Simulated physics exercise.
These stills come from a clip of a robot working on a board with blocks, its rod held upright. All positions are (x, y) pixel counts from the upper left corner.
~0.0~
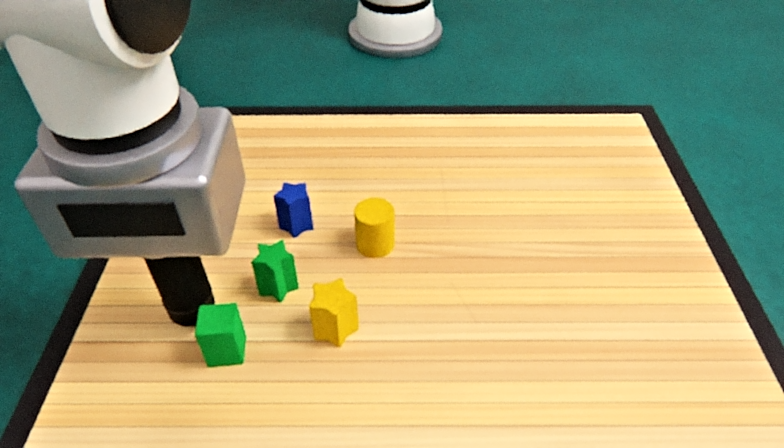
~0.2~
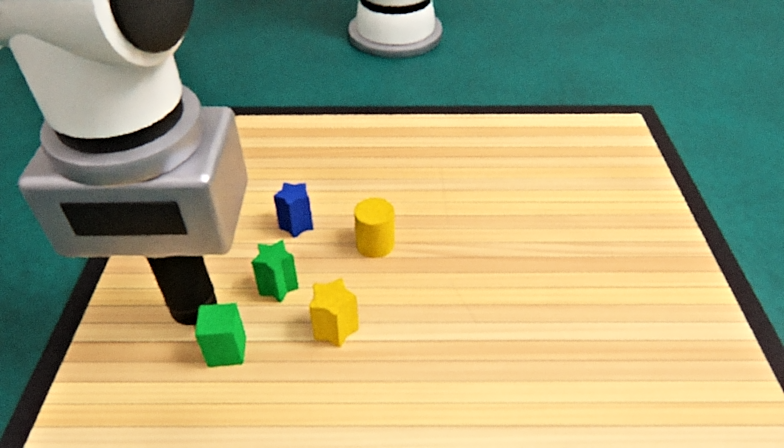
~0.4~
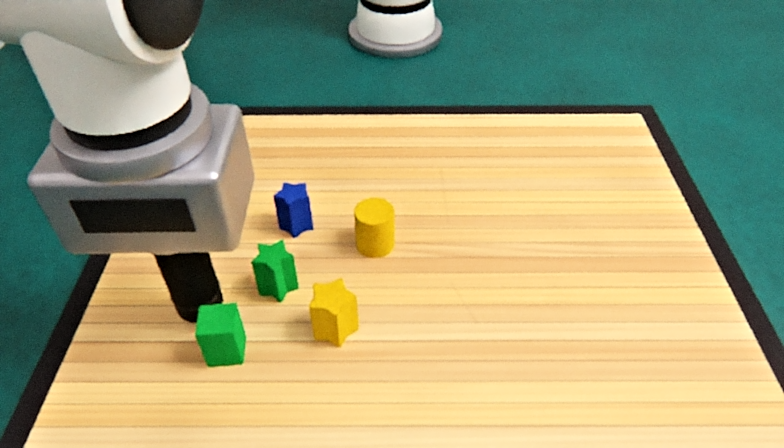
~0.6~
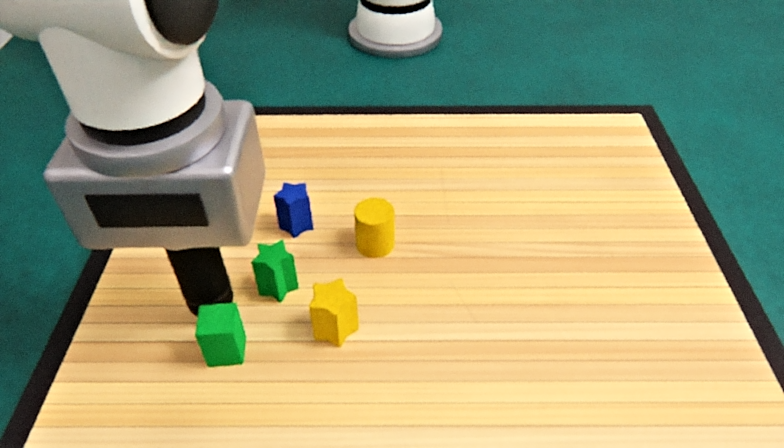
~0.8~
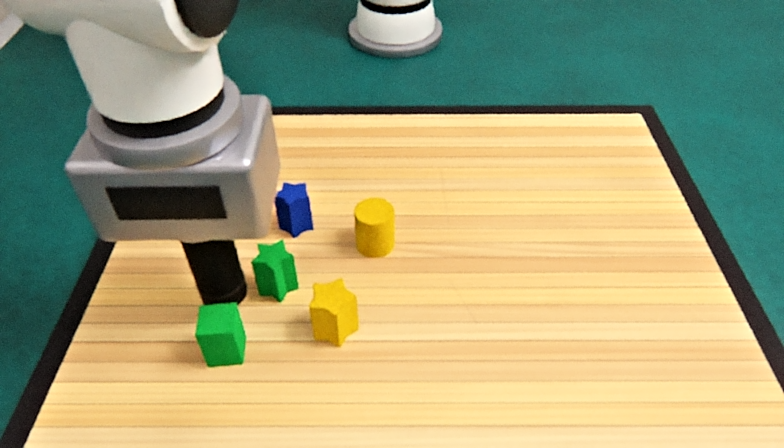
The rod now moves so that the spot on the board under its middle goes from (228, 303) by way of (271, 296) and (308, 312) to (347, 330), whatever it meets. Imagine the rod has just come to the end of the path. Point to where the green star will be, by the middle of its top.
Near (309, 245).
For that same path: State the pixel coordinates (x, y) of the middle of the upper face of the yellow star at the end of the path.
Its top middle will sit at (375, 323).
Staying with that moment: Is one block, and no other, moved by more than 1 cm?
Going by the path, no.
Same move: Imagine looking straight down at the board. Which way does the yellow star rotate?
Looking down, it rotates clockwise.
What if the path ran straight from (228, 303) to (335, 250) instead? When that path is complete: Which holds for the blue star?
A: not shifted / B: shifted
Choice A: Not shifted.
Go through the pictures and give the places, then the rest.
In the first frame, rod tip (193, 309); block tops, green four-sided block (216, 318); green star (272, 253); yellow star (331, 295).
In the second frame, rod (195, 308); blocks unchanged.
In the third frame, rod (201, 306); blocks unchanged.
In the fourth frame, rod (211, 301); blocks unchanged.
In the fifth frame, rod (225, 295); green four-sided block (216, 318); green star (272, 253); yellow star (331, 295).
The first path, step by step. One third of the way, rod (271, 287); green star (301, 244), turned 30° anticlockwise.
Two thirds of the way, rod (309, 304); green star (309, 245), turned 70° anticlockwise; yellow star (343, 302).
At the end, rod (346, 322); green four-sided block in place; green star (309, 245), turned 70° anticlockwise; yellow star (375, 323), turned 35° clockwise.
